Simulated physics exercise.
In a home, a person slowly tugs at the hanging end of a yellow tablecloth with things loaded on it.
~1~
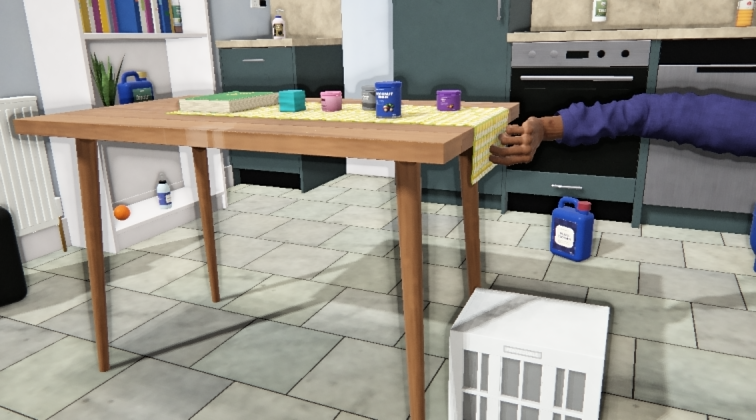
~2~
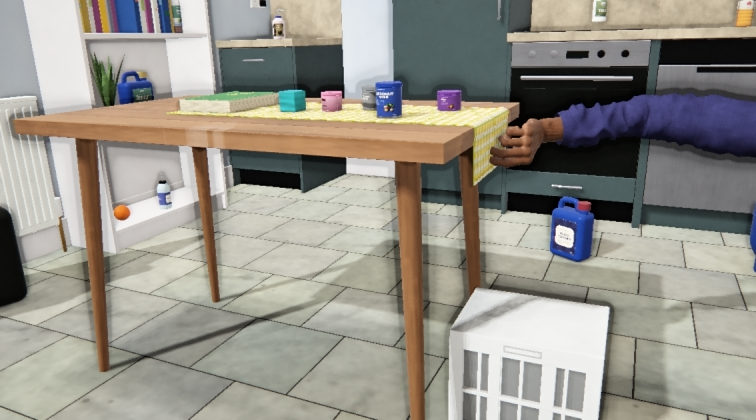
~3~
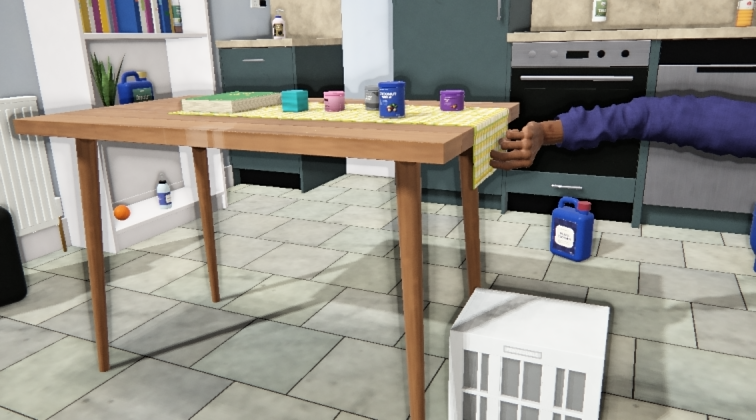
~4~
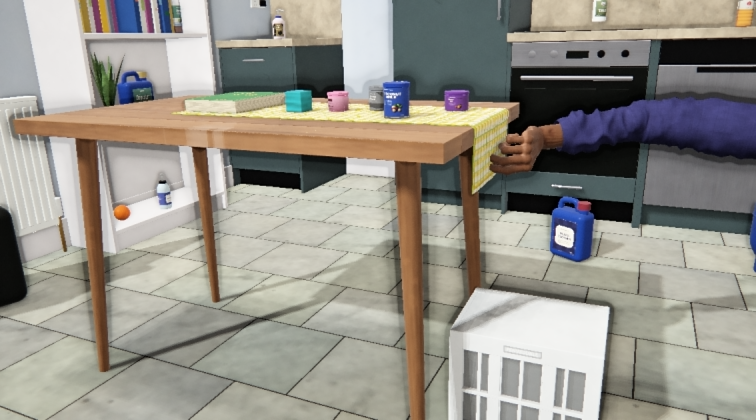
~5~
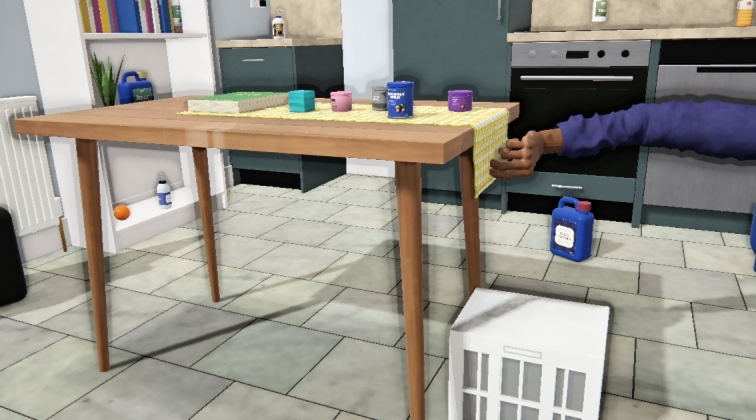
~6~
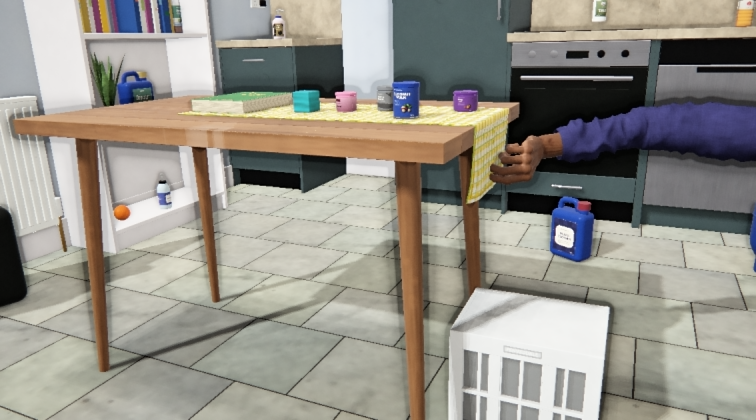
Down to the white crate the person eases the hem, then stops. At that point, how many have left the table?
Count: Three.
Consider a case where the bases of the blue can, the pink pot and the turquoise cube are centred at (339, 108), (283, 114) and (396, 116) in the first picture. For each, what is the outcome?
My call: The blue can hangs on; the pink pot hangs on; the turquoise cube takes a tumble.
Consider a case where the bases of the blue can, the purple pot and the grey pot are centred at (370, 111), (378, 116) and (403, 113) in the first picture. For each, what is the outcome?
The blue can topples down; the purple pot topples down; and the grey pot topples down.
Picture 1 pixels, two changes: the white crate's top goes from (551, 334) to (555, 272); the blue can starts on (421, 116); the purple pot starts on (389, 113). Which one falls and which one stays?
As for the blue can, it leaves the top; as for the purple pot, it stays in place.
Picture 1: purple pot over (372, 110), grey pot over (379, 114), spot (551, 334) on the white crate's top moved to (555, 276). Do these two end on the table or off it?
The purple pot stays put, the grey pot stays put.
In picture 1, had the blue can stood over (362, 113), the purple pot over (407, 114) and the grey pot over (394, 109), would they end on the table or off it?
Briefly: Blue can drops; purple pot drops; grey pot drops.
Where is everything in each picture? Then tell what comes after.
In the first picture, hem (472, 185); purple pot (449, 91); blue can (388, 82); grey pot (372, 86); pink pot (331, 92); turquoise cube (292, 91); top of the crate (551, 334).
In the second picture, hem (473, 186); purple pot (449, 91).
In the third picture, hem (474, 189); blue can (392, 82).
In the fourth picture, hem (471, 194); grey pot (379, 86); top of the crate (551, 334).
In the fifth picture, hem (475, 199); pink pot (341, 92).
In the sixth picture, hem (466, 203); purple pot (466, 91); blue can (406, 83); grey pot (388, 86); pink pot (346, 92); turquoise cube (306, 91).
Soon after, hem near (491, 255); purple pot gone.
Then, hem on the crate; purple pot, blue can and grey pot gone.
At rest, hem on the crate; purple pot, blue can and grey pot gone. It carries off three.
